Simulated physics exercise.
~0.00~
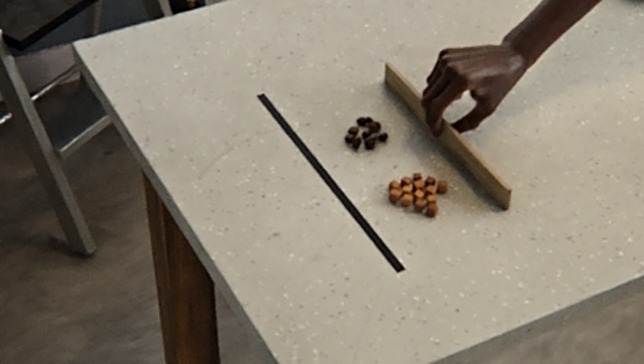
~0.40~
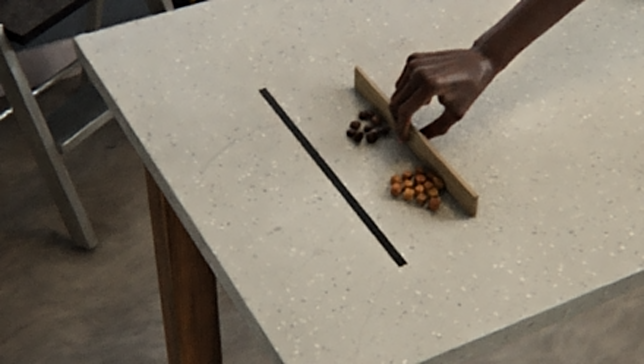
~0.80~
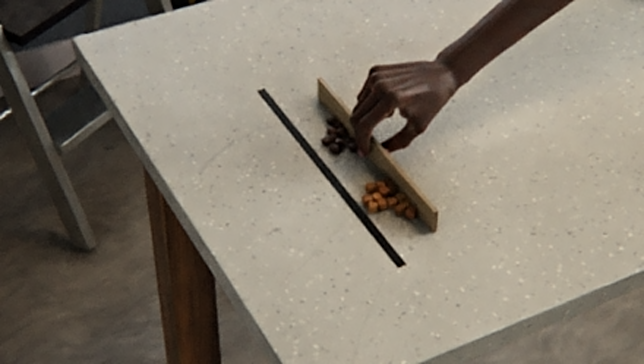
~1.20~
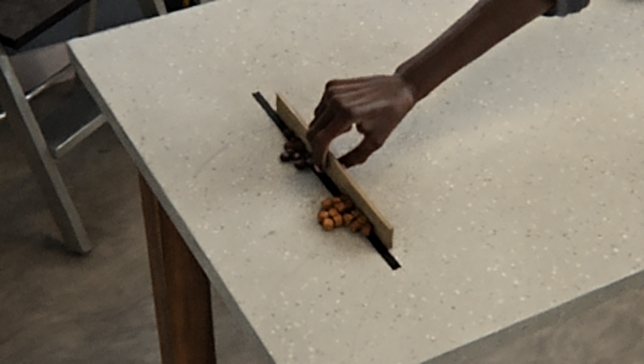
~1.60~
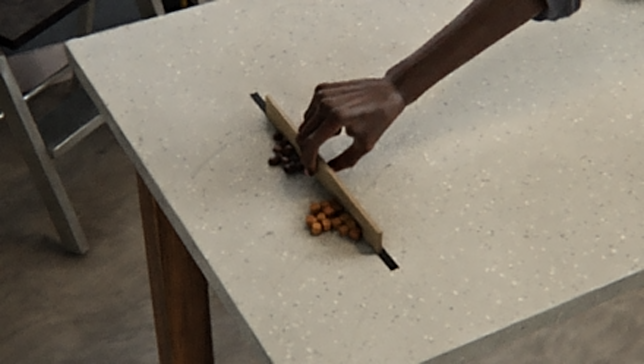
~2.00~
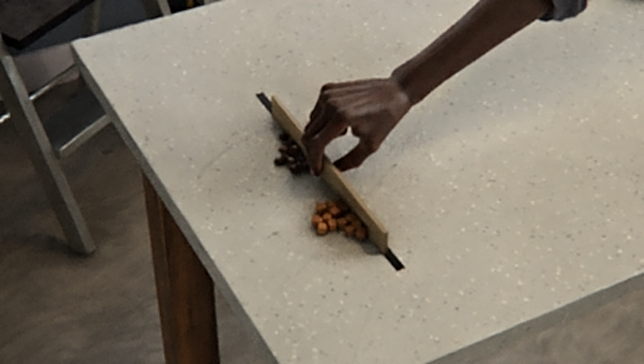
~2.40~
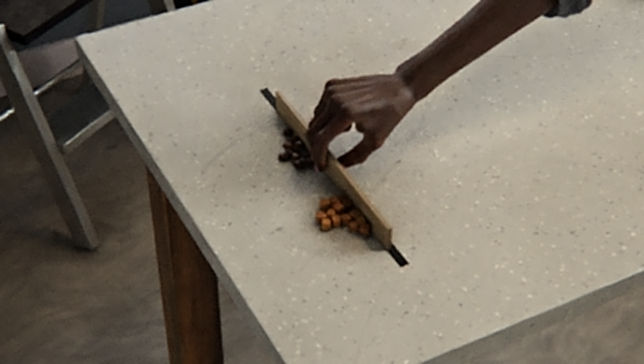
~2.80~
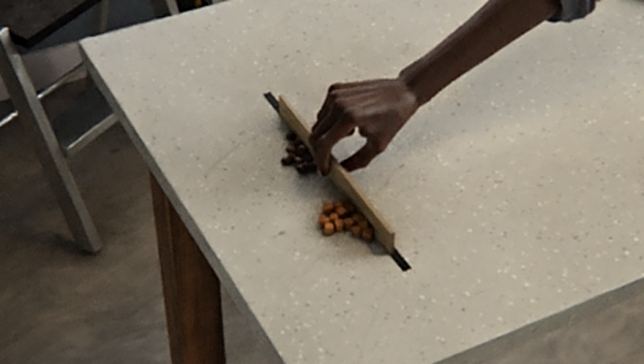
Hand sweeping two small piles of dark and orange-brown pieces leftward with a wooden strip, stopping at black tape on a speckled table.
